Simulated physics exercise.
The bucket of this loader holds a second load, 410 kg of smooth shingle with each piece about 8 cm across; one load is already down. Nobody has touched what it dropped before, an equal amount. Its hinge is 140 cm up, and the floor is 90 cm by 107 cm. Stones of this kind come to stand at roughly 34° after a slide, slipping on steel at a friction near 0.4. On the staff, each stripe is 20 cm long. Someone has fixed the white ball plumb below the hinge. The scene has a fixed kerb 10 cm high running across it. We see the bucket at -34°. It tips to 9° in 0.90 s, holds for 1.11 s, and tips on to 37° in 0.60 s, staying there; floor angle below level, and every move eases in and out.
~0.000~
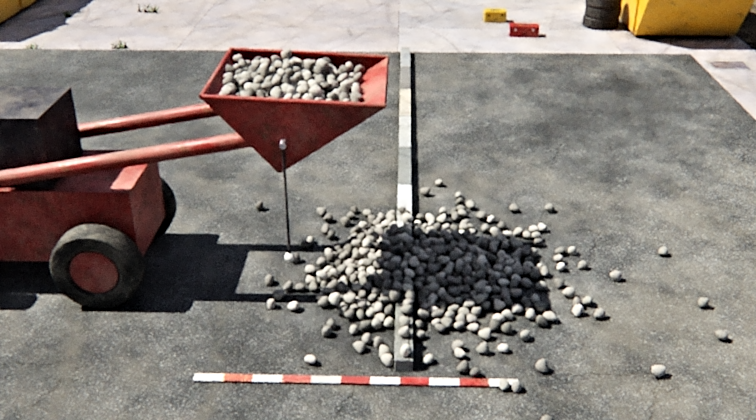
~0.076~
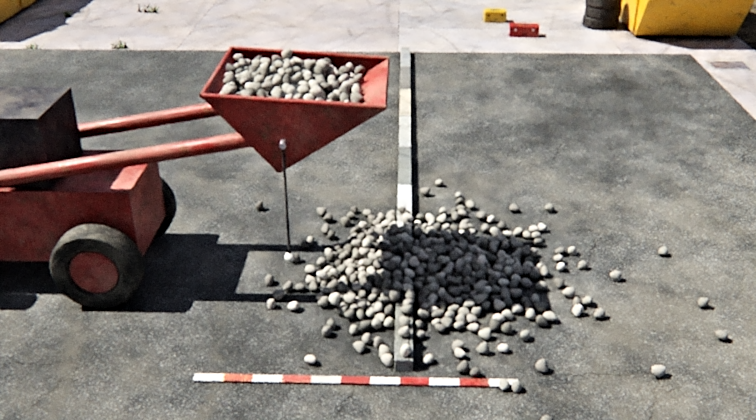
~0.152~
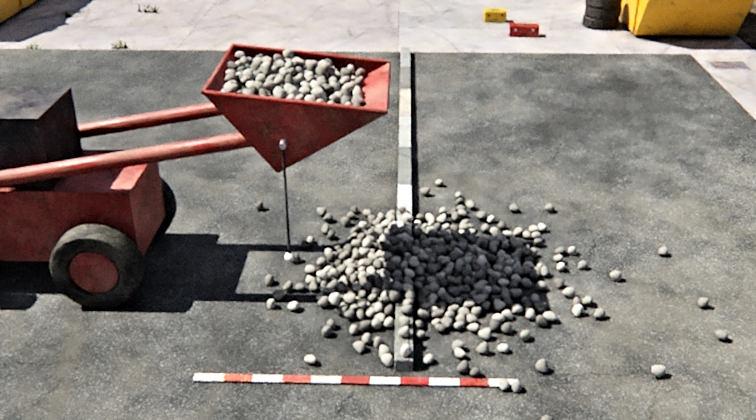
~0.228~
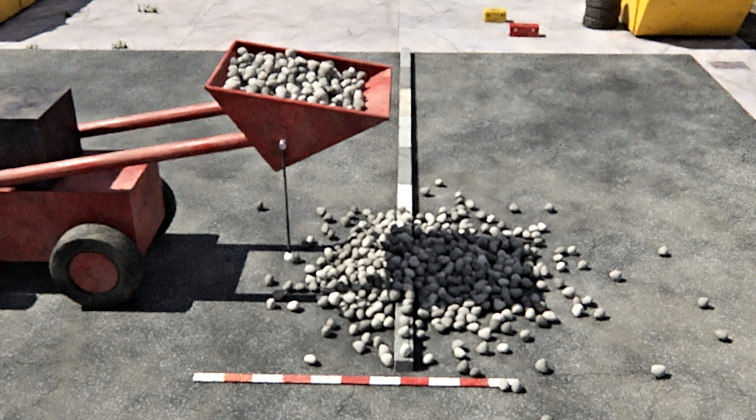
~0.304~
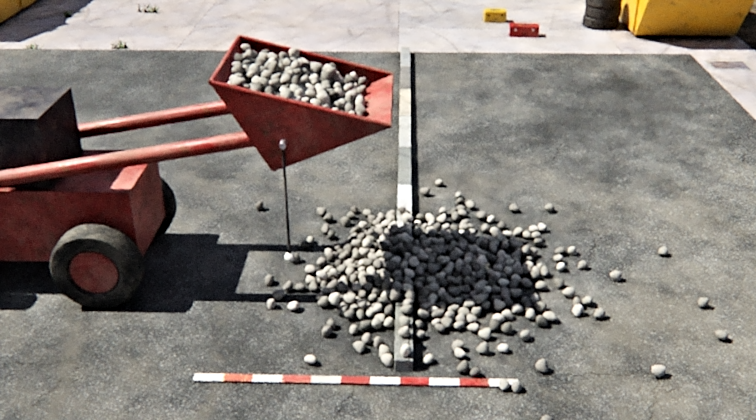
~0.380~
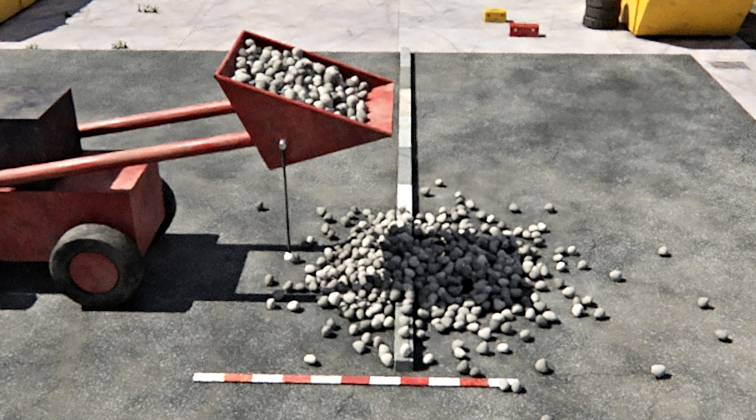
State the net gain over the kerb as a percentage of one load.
71 %.
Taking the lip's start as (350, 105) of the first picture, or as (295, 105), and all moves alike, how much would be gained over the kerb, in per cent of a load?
Some 40 percent first and 5 percent second.
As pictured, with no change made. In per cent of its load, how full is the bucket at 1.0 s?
About 100 per cent is held.
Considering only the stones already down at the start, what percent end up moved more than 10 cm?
About 5 %.
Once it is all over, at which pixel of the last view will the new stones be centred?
The middle lies near (434, 256) in the last picture.
After 0.7 s the floor is at 3°; in per cent of one load, 100 in the bucket, 46 on this side of the kerb, 54 over the kerb; the foremost stones are at (638, 293).
After 1.0 s the floor is at 9°; in per cent of one load, 99 in the bucket, 46 on this side of the kerb, 54 over the kerb; the foremost stones are at (638, 293).
After 3.1 s the floor is at 37°; in per cent of one load, 3 in the bucket, 87 on this side of the kerb, 110 over the kerb; the foremost stones are at (638, 293).
After 5.7 s the floor is at 37°; in per cent of one load, 0 in the bucket, 75 on this side of the kerb, 125 over the kerb; the foremost stones are at (638, 293). Net gain over the kerb, 71.
